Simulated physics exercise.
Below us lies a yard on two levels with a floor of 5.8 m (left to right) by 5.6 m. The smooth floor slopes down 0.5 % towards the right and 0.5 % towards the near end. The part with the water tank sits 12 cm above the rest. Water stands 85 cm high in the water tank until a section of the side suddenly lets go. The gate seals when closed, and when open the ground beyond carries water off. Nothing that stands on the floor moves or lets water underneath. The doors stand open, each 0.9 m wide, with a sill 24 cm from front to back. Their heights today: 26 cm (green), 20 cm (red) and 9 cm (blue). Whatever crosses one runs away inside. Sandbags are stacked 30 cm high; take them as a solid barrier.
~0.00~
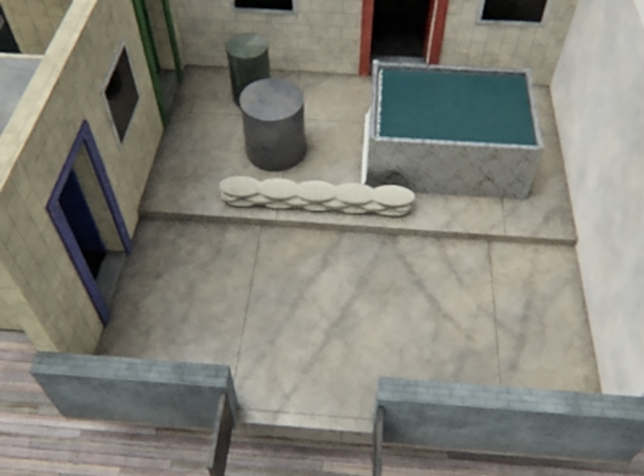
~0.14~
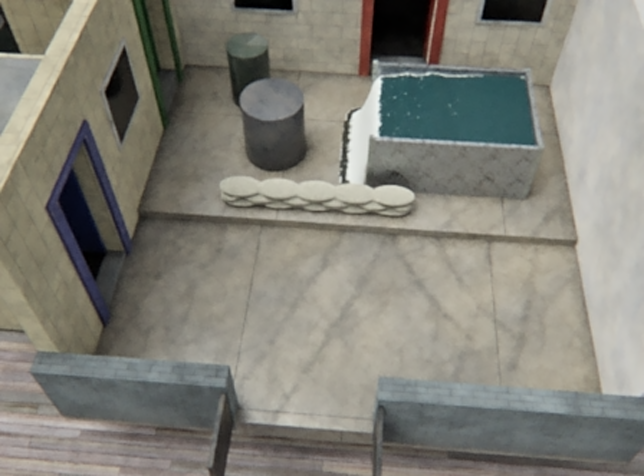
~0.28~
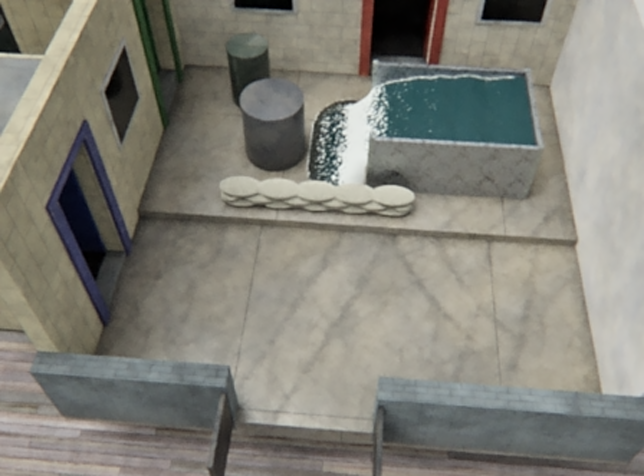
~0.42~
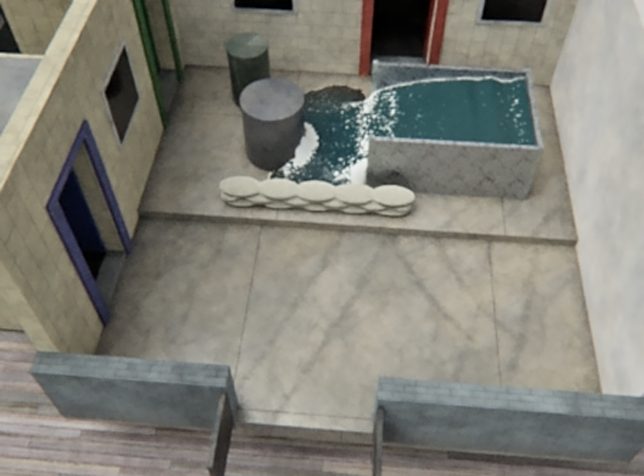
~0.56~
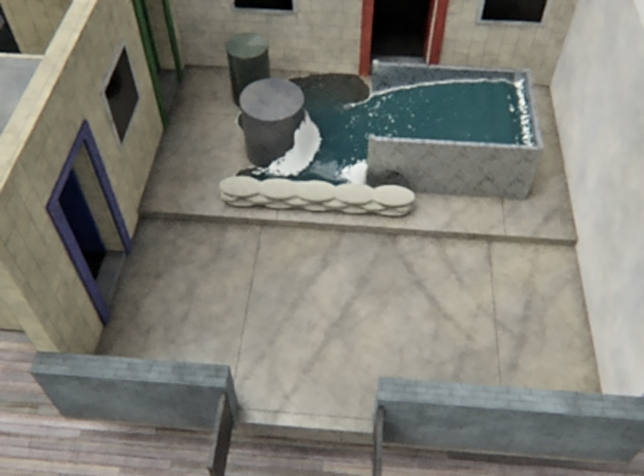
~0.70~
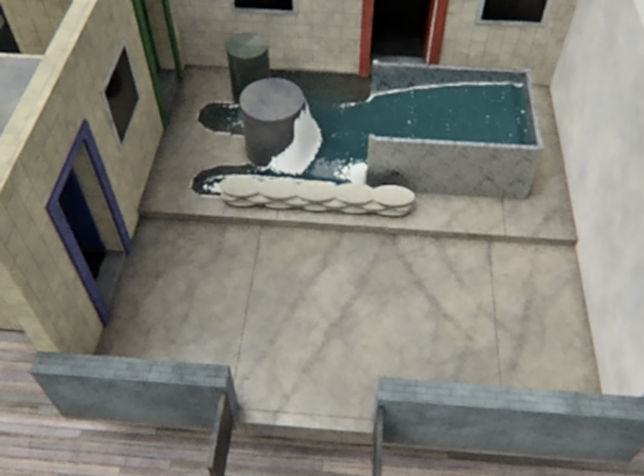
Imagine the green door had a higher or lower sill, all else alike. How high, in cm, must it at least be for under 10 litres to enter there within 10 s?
It would have to be roughly 31 cm high.
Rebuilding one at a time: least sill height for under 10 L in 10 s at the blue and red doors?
Roughly 8.5 cm at blue and 10.0 cm at red.
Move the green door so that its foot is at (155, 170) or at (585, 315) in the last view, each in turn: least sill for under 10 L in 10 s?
About 30 and 11.0 cm.
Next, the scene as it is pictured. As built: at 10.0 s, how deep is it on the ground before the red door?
Roughly 7.0 cm deep.
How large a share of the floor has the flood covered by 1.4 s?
Near 30 per cent is wet.
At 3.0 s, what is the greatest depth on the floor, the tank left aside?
Up to some 40 cm.
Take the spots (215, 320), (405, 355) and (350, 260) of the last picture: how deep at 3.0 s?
About 1, 0 and 1 cm.
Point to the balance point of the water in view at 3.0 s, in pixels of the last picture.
Around (306, 145).
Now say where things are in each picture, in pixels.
The first frame shows still water, 85 cm deep, in the water tank at (452, 108); the green door at (160, 47) is dry.
In the second frame, the gap is at (373, 131), the front 0.4 m out at (346, 164); the back of the water tank holds 85 cm.
In the third frame, the front is at (314, 174), 0.8 m from the gap at (373, 135); 1.2 m2 of floor is wet, 85 cm left at the back.
In the fourth frame, water pours out at (373, 137) and has run 1.4 m, to a hidden place; about 15 cm deep outside, 81 cm at the back.
In the fifth frame, the gap is at (373, 138), the front 1.9 m out at a hidden place; the back of the water tank holds 72 cm.
In the sixth frame, the front is at (204, 120), 2.5 m from the gap at (373, 138); 4.2 m2 of floor is wet, 73 cm left at the back; the green door at (160, 47), 3.2 m from the gap, is still 0.6 m from the nearest water.
After 1.4 s water covers 30 % of the floor, deepest (51 cm) near (310, 144); 11 cm at the green door, 0 litres in over its 26 cm sill.
After 3.0 s water covers 50 % of the floor, deepest (40 cm) near (262, 132); 29 cm at the green door, 22 litres in over its 26 cm sill.
After 10.0 s water covers 90 % of the floor, deepest (14 cm) near (422, 245); 6 cm at the green door, 27 litres in over its 26 cm sill.
At the green door as built, the water arrived by 0.9 s and peaked near 37 cm at 2.2 s.
Run again over the same 10 s with other heights there, 18 litres in over 28 cm, 1 litre over 38.5 cm. The limit of 10 litres is kept from about 31 cm up.
